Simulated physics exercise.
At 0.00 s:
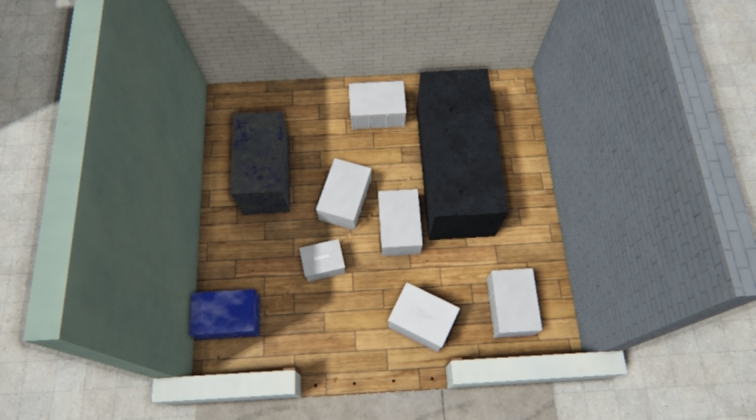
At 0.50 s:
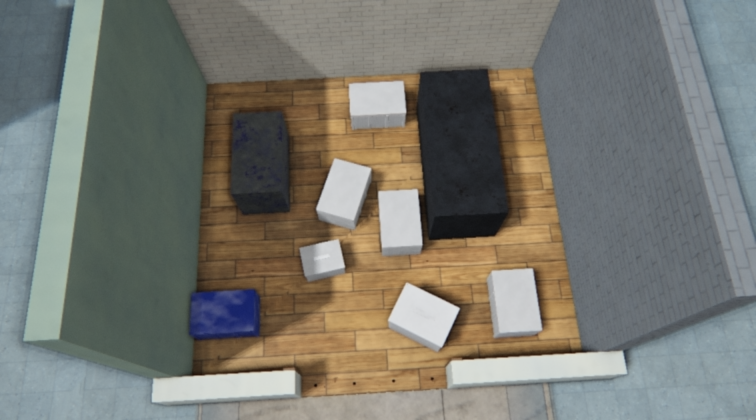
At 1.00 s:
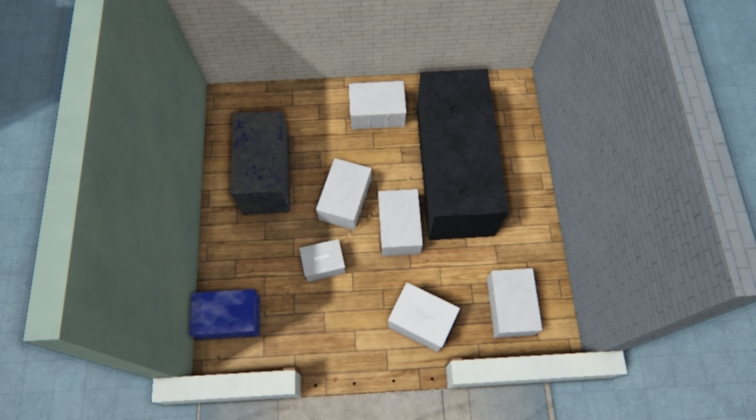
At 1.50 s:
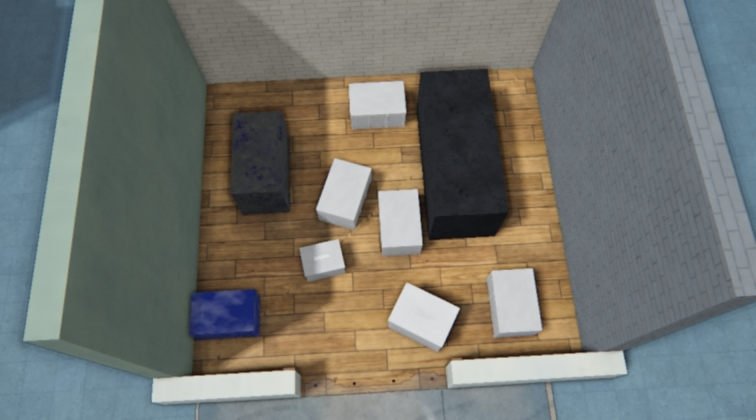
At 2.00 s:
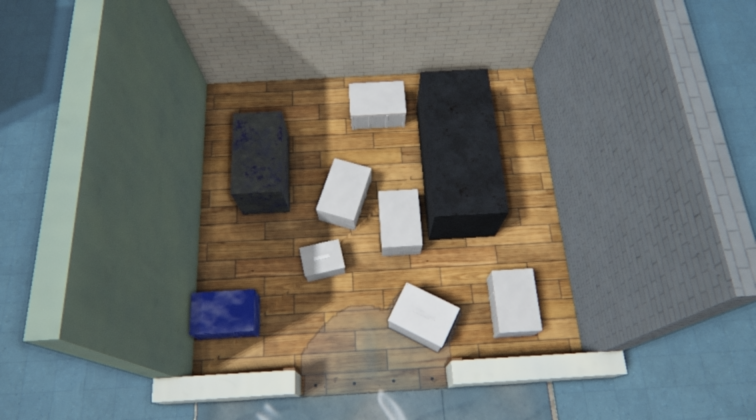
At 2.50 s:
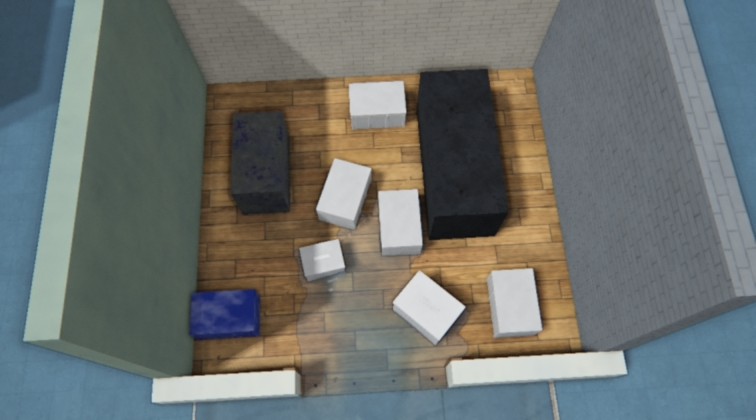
Water pooling around a walled room of boxes, then spreading in through the doorway and shifting one white box slightly.
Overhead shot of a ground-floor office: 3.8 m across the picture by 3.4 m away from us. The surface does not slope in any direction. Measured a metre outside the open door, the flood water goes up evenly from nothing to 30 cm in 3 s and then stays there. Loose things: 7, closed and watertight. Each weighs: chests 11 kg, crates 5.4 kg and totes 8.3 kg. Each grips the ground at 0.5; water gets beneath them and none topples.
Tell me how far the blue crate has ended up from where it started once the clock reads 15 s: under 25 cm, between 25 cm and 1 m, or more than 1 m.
Between 25 cm and 1 m from its start.
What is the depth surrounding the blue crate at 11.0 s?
Roughly 19 cm deep.
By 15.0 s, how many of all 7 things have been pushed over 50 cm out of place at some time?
7.
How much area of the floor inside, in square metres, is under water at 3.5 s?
My estimate is roughly 5.5 m2.
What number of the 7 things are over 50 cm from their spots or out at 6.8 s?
I count 6.
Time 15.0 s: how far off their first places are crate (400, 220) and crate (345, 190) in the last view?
Net displacement, in order: 100 cm; 150 cm.
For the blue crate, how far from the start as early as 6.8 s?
Shift: About 50 cm.
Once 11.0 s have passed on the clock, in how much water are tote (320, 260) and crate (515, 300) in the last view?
Some 29 cm at the first, some 20 cm at the second.
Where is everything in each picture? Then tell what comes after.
The first picture shows the blue crate at (222, 312), on the bottom; water covers 0.0 m2; 0 of 7 have shifted.
The second picture shows the blue crate at (222, 312) rests on the ground; 0.0 m2 under water; 0 of 7 have shifted.
The third picture shows the blue crate at (222, 312), on the bottom; water covers 0.0 m2; 0 of 7 have shifted.
The fourth picture shows the blue crate at (222, 312) rests on the ground; water covers 0.0 m2; 0 of 7 have shifted.
The fifth picture shows the blue crate at (222, 312) rests on the ground; 0.6 m2 under water; 0 of 7 have shifted.
The sixth picture shows the blue crate at (222, 312), on the bottom; 1.4 m2 under water; 1 of 7 have shifted.
After 3.5 s the blue crate is near (222, 312), 0.0 m from its start, aground; 1 afloat.
After 6.8 s the blue crate is near (276, 315), 0.5 m from its start, afloat; 7 afloat.
After 11.0 s the blue crate is near (252, 259), 0.5 m from its start, afloat; 7 afloat.
After 15.0 s the blue crate is near (269, 280), 0.5 m from its start, afloat; 7 afloat.
